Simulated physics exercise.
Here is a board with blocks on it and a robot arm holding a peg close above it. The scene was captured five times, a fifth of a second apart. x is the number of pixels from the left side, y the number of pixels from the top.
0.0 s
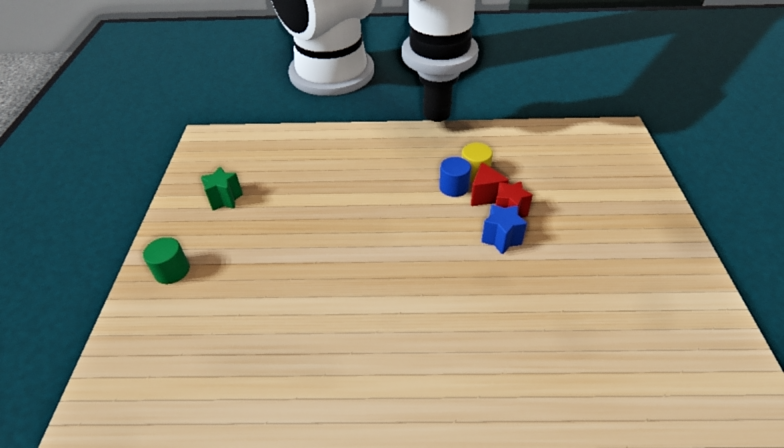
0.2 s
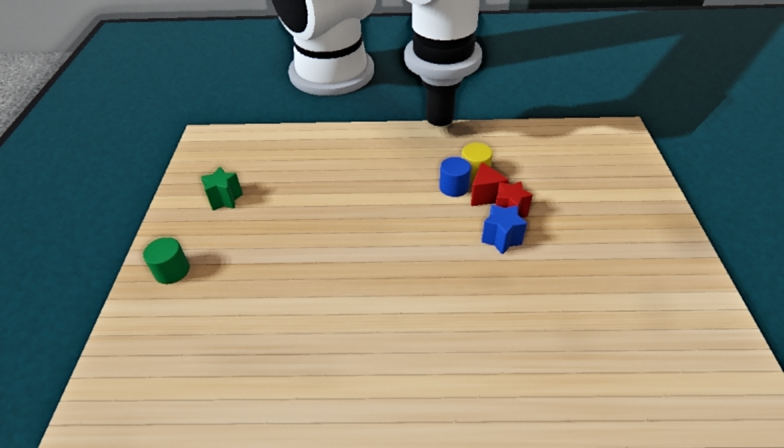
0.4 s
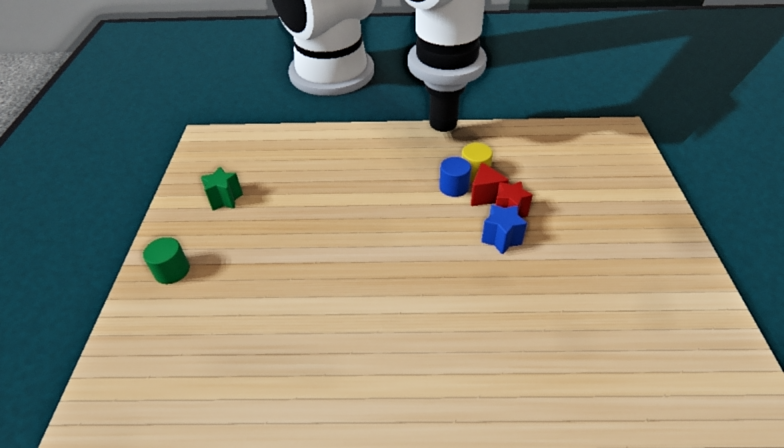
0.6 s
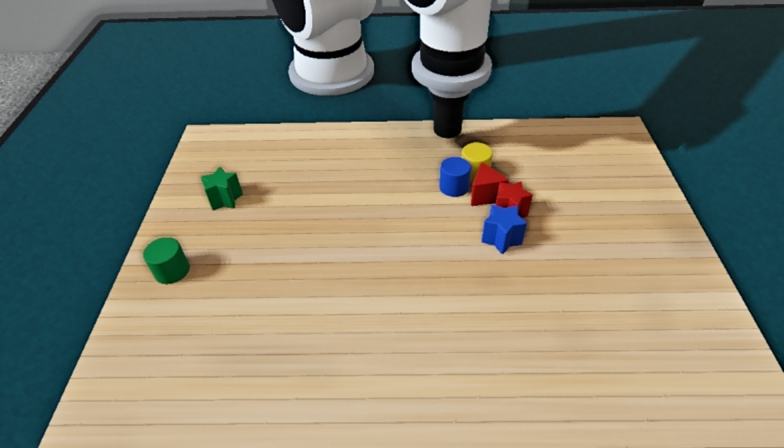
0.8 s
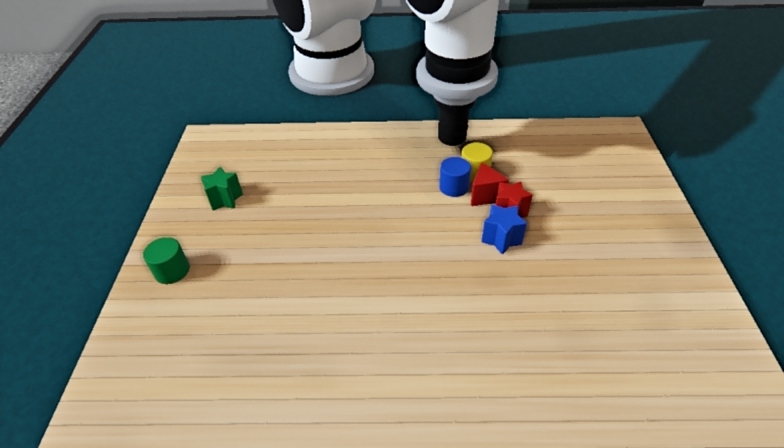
A robot arm's black peg moves slightly down and to the right, drawing close to the blue and yellow circles beside red and blue blocks on a wooden board, while every block, including two green ones at left, stays still.
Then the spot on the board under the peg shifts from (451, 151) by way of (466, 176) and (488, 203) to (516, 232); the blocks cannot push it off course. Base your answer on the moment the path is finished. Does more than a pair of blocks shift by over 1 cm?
Yes - that is the case.
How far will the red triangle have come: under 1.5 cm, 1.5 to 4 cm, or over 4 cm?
Ends over 4 cm away.
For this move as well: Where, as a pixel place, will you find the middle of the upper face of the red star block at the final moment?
Pixel (551, 220).
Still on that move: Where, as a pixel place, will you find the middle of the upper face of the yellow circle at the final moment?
Close to (509, 162).
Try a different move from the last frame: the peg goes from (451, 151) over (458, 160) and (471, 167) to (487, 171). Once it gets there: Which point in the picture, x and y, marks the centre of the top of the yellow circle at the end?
Around (515, 163).
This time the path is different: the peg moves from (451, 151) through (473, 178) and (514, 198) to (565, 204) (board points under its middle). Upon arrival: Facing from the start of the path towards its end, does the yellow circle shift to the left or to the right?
It shifts leftward.
On the path given first. One third of the way, peg at (468, 164); yellow circle at (499, 161); red triangle at (504, 179), turned 65° clockwise; blue star block at (507, 220); red star block at (518, 200), turned 25° anticlockwise.
Two thirds of the way, peg at (490, 191); yellow circle at (509, 162); red triangle at (524, 186), turned 20° clockwise; blue star block at (507, 221), turned 15° clockwise; red star block at (530, 206), turned 15° clockwise.
At the end, peg at (519, 219); yellow circle at (509, 162); red triangle at (535, 189), turned 40° anticlockwise; blue star block at (508, 230), turned 25° clockwise; red star block at (551, 220), turned 15° clockwise.
